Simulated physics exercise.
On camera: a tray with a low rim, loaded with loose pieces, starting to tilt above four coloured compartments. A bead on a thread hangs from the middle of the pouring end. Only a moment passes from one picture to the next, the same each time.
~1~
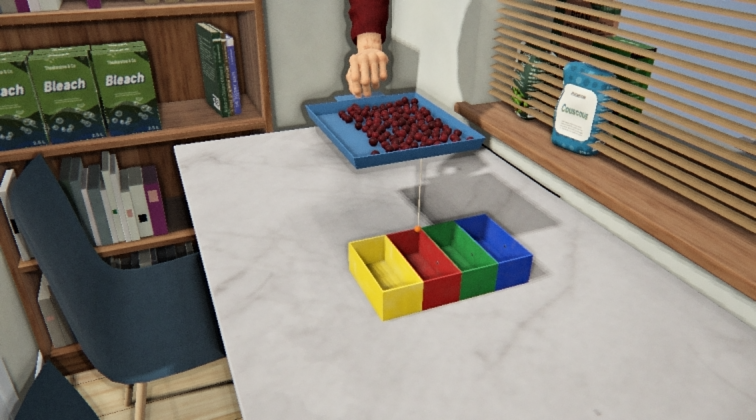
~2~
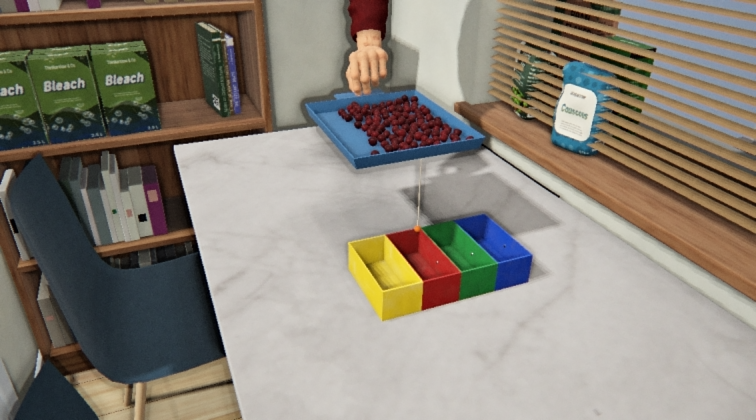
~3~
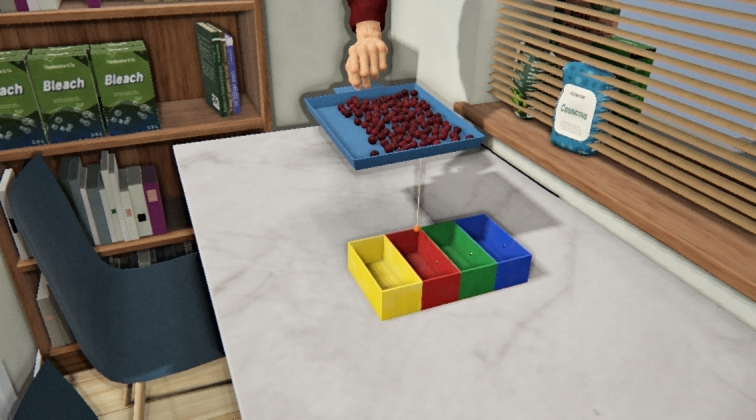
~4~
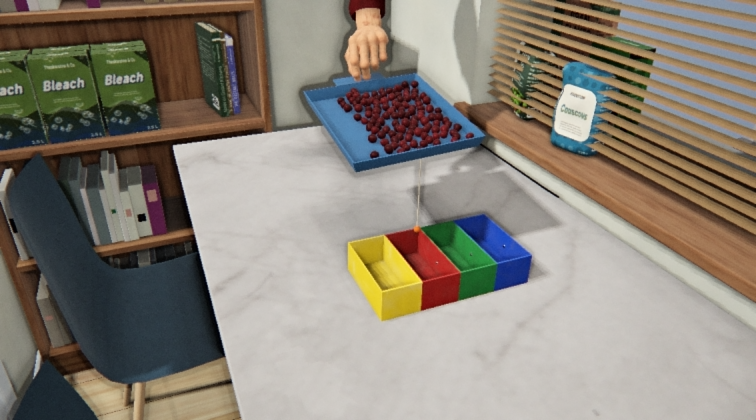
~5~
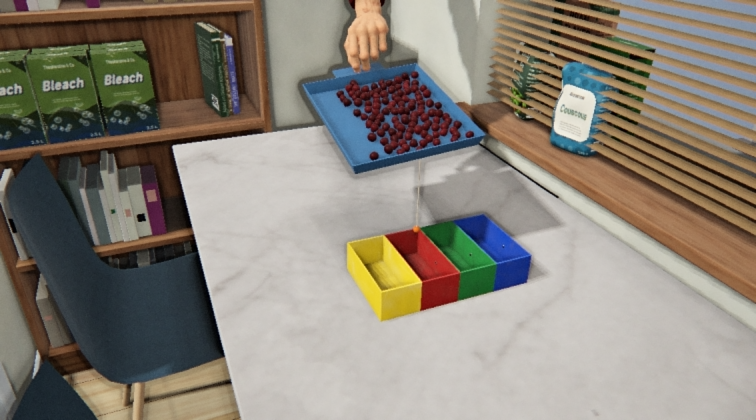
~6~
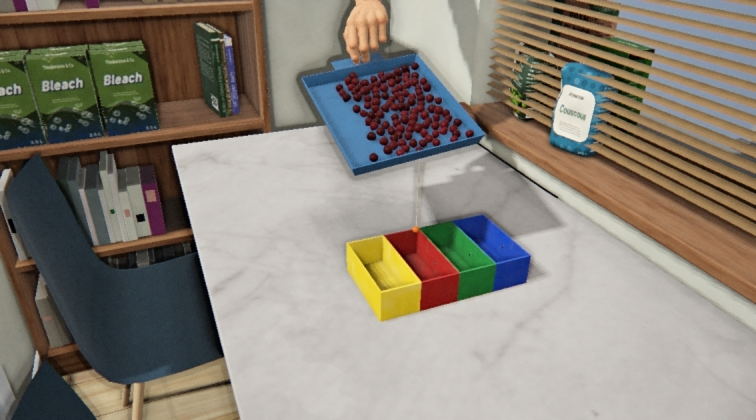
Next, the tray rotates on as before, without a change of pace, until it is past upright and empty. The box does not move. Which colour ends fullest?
It favours the yellow compartment.
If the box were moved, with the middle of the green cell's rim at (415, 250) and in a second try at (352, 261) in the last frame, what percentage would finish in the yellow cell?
The first gives 20 %, the second 0 %.
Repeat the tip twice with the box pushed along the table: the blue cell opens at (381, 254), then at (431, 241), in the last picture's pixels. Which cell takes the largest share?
One: Blue. Two: The red cell.
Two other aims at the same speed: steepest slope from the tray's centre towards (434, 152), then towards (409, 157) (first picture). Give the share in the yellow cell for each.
First some 0, then 30 per cent.
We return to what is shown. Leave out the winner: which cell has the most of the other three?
Next in line is the cell in red.
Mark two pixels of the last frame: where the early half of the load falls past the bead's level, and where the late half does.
First near (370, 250), later near (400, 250).
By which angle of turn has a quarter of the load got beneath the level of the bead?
Near 110 degrees.
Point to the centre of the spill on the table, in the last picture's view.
Roughly at (334, 301).
Just after the last frame, tray tipped steeply; almost all on the tray; just a few falling or outside the box.
A moment on, tray tipped right over; almost all on the tray; just a few in the yellow cell; about a tenth falling or outside the box.
Further on, tray tipped past a quarter turn; roughly half in the yellow cell; roughly a quarter in the red cell; about a tenth in the green cell; just a few in the blue cell; roughly a quarter falling or outside the box.
When it is over, tray tipped past a quarter turn; roughly half in the yellow cell; roughly a quarter in the red cell; about a tenth in the green cell; just a few in the blue cell; roughly a quarter outside the box.
